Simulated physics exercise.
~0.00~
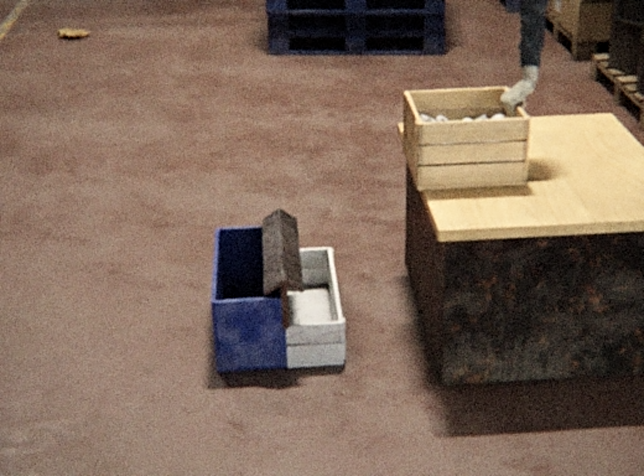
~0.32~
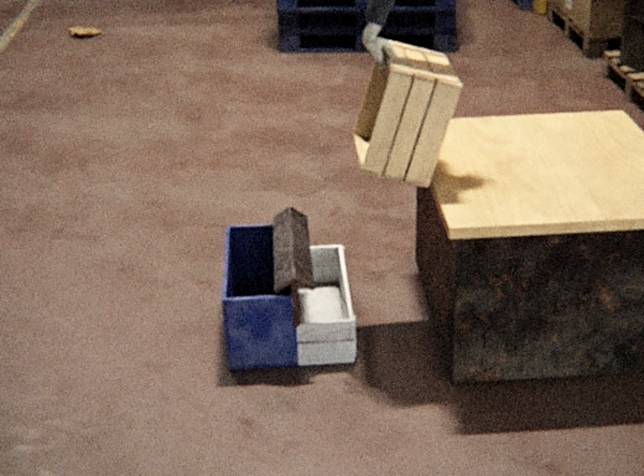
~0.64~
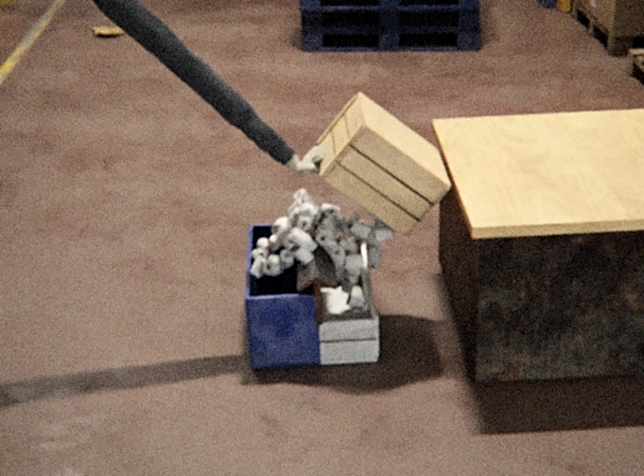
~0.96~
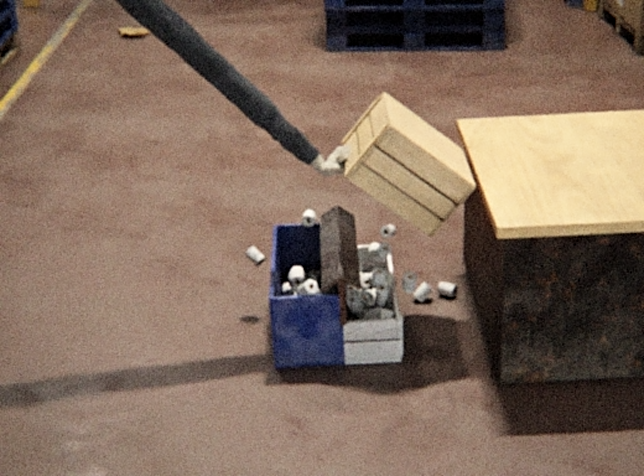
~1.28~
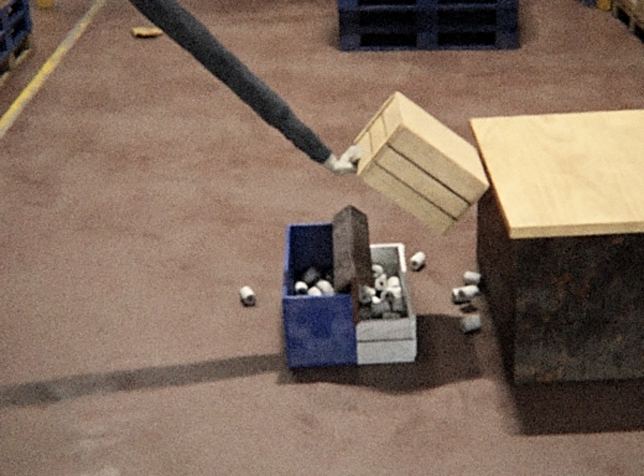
On a dusty reddish warehouse floor, seen from slightly above, an open blue tub and a white box stand side by side, a dark ridge over the wall between them. To their right, a wooden crate of small pale rolls sits on a wood-topped bench. A gloved hand lifts the crate leftward off the bench and turns it over above the containers as the view drifts left. The rolls tumble out in a clump and split across the ridge. Most settle in both containers, while several land on the floor to the right and one lies at left, the crate still held tipped.
